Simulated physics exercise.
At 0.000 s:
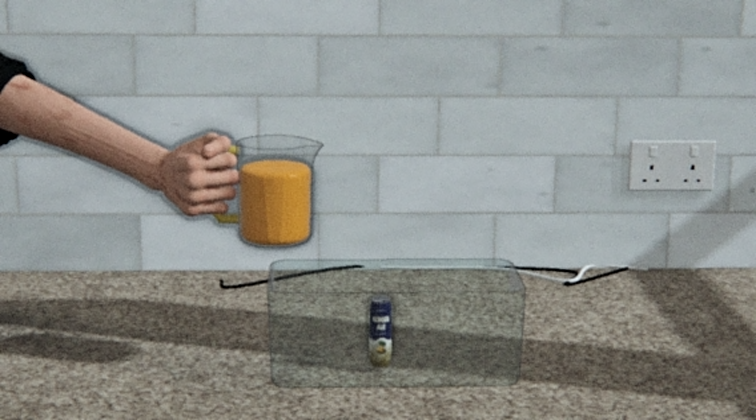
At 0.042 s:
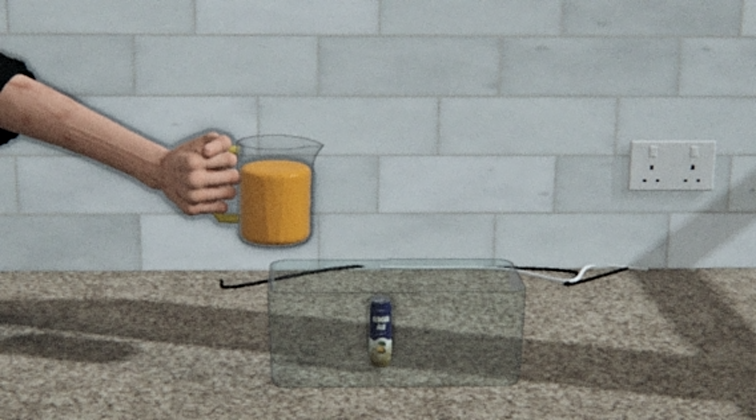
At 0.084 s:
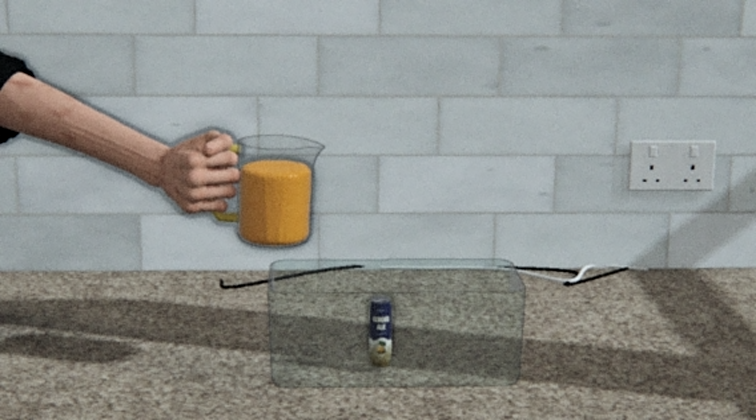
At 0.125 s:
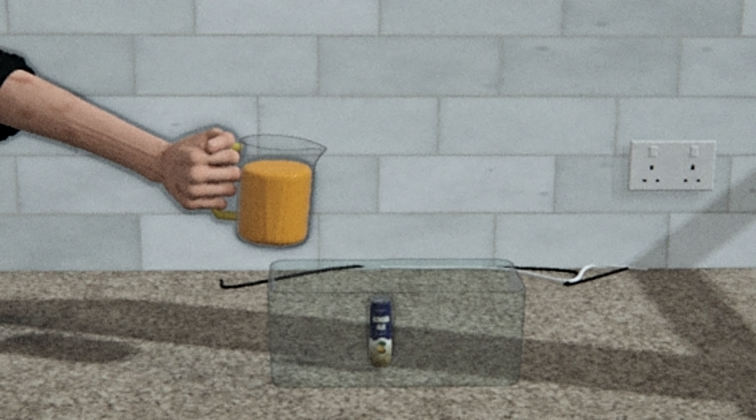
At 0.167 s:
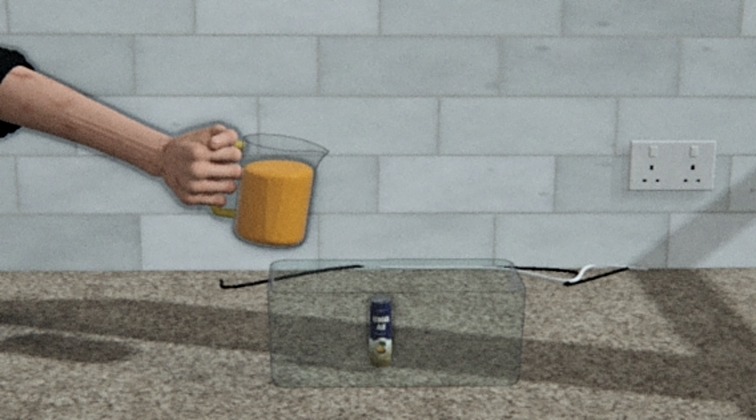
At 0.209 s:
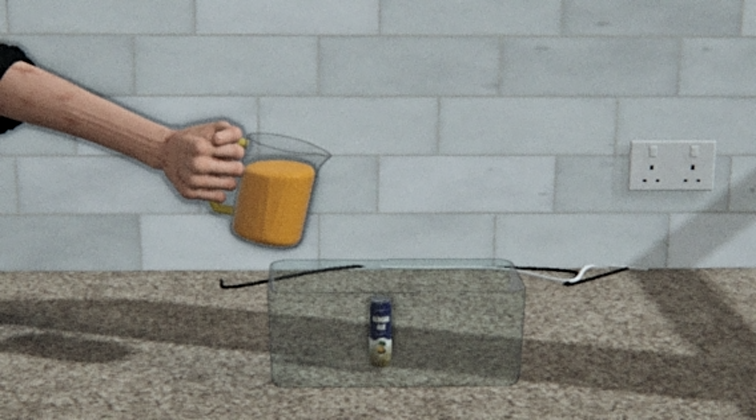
On a kitchen counter, a hand slowly tilts a pitcher of orange juice slightly to the right.
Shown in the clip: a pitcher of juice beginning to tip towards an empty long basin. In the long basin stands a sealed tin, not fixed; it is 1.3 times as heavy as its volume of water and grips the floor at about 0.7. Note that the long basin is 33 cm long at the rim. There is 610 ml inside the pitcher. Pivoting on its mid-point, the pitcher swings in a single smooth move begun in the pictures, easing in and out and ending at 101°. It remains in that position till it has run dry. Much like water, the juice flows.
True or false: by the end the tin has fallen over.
True.
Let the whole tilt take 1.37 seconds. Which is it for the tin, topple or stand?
In that case the tin overturns.
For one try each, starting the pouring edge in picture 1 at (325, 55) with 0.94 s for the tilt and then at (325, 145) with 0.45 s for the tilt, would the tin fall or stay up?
Try 1: Still standing; try 2: Tipped over.
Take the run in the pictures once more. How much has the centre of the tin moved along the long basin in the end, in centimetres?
Looks like roughly 6.5 cm in total.
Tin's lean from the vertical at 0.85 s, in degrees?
Tilt: Around 0 degrees.
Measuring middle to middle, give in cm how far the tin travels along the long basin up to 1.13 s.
Close to 4 cm.
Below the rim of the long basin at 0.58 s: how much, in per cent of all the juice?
Fraction in basin: Approx. 1%.
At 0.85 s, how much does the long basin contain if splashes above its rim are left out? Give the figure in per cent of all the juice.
Some 40 percent of the total.
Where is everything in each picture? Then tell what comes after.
In the first frame, tilt 0°; pouring edge (323, 144); surface from (240, 168) to (310, 167); the long basin's rim runs from (270, 278) to (518, 276); the tin's top is at (381, 302).
In the second frame, tilt 1°; pouring edge (324, 144); surface from (240, 167) to (311, 167).
In the third frame, tilt 2°; pouring edge (325, 145); surface from (240, 168) to (311, 168).
In the fourth frame, tilt 4°; pouring edge (327, 148); surface from (242, 168) to (311, 168).
In the fifth frame, tilt 8°; pouring edge (329, 151); surface from (242, 167) to (313, 169).
In the sixth frame, tilt 12°; pouring edge (332, 155); surface from (243, 169) to (315, 168).
By 0.58 s the tilt is 68° and 91 per cent is still to pour; the tin stands where it began.
By 0.85 s the tilt is 99° and 41 per cent is still to pour; the tin stands where it began.
By 1.13 s the tilt is 101° and 8 per cent is still to pour; the tin leans 49°.
By 1.44 s the tilt is 101° and 1 per cent is still to pour; the tin lies on its side.
At rest the tin lies on its side.
